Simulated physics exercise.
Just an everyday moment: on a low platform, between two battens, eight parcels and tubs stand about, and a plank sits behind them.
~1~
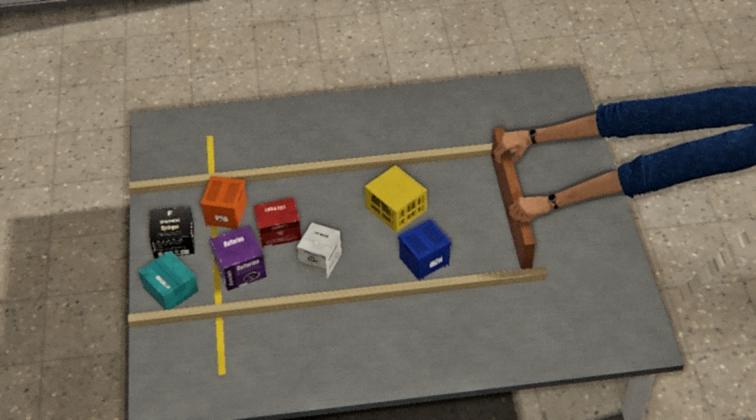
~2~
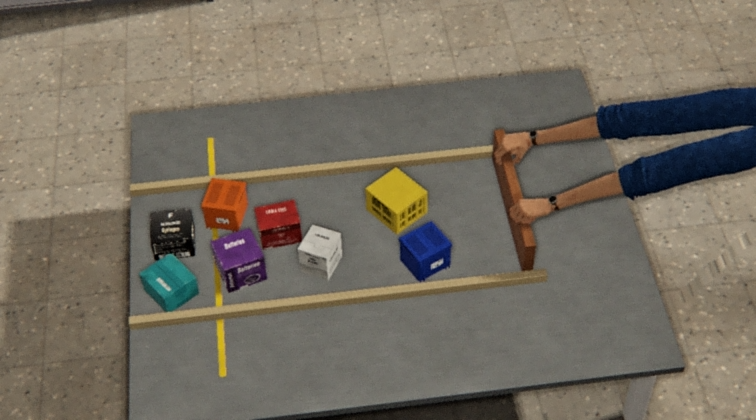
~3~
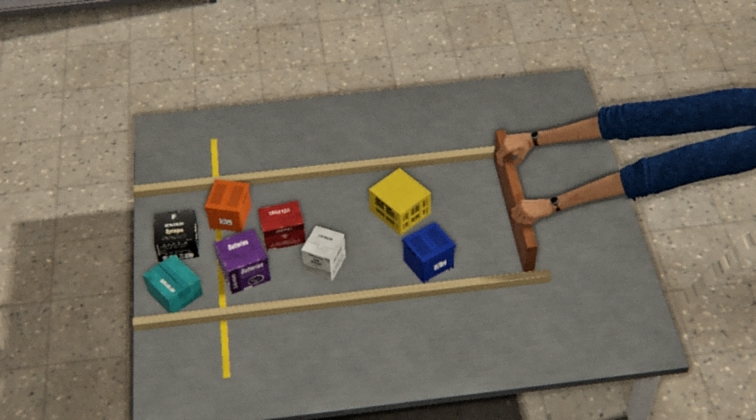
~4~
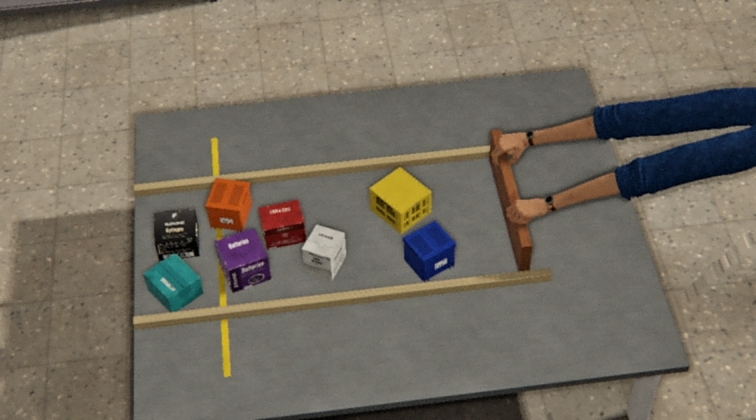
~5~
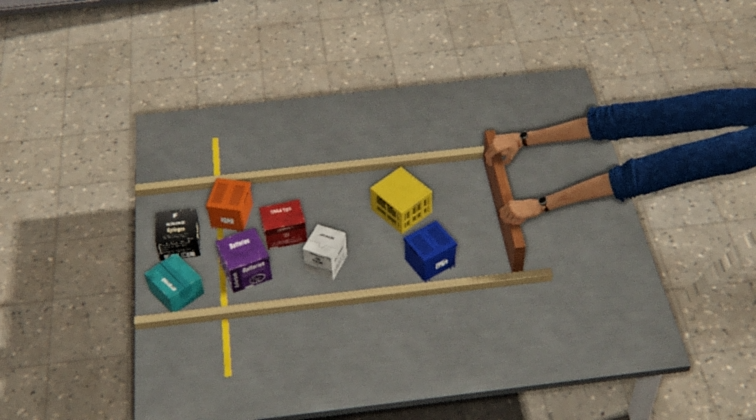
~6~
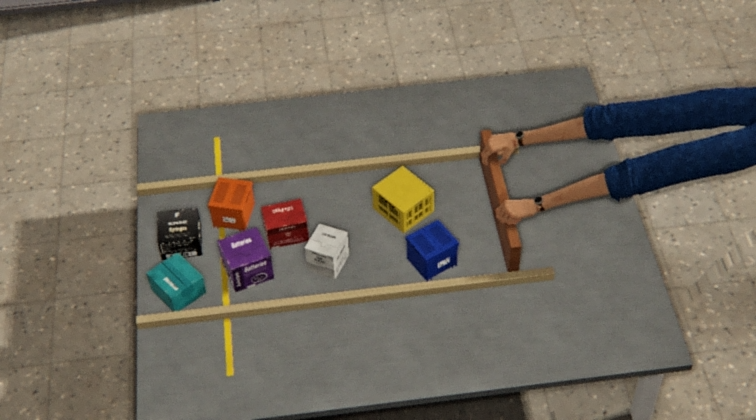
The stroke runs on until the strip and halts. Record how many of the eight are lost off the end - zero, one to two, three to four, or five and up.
Lost off the end: Three to four.
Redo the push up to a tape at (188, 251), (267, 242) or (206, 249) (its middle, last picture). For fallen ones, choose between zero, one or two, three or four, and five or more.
Taking the places in the order asked: Five or over, then 1 or 2, then 3 or 4.
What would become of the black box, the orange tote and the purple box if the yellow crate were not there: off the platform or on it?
Well, the black box is safe, the orange tote is safe, and last of the three, the purple box drops down.
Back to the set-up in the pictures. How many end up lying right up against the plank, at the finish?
Contact count: 2.
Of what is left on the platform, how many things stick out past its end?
Overhanging ones - 0.
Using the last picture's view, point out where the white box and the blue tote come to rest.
In the last picture they sit at about (167, 282) and about (203, 272).
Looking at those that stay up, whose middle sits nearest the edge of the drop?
It's the orange tote.
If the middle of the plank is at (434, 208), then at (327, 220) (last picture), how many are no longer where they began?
In order, the tallies are 2 and 5.
Early on, none off yet; turquoise parcel at rest near (176, 283); black box at rest near (180, 234); orange tote at rest near (232, 205).
A while later, none off yet; turquoise parcel travelled about its own width near (144, 287); black box travelled a little near (173, 235); orange tote travelled a little near (212, 204).
Finally, the number that fall off is three or four; lost, purple box, black box and turquoise parcel.
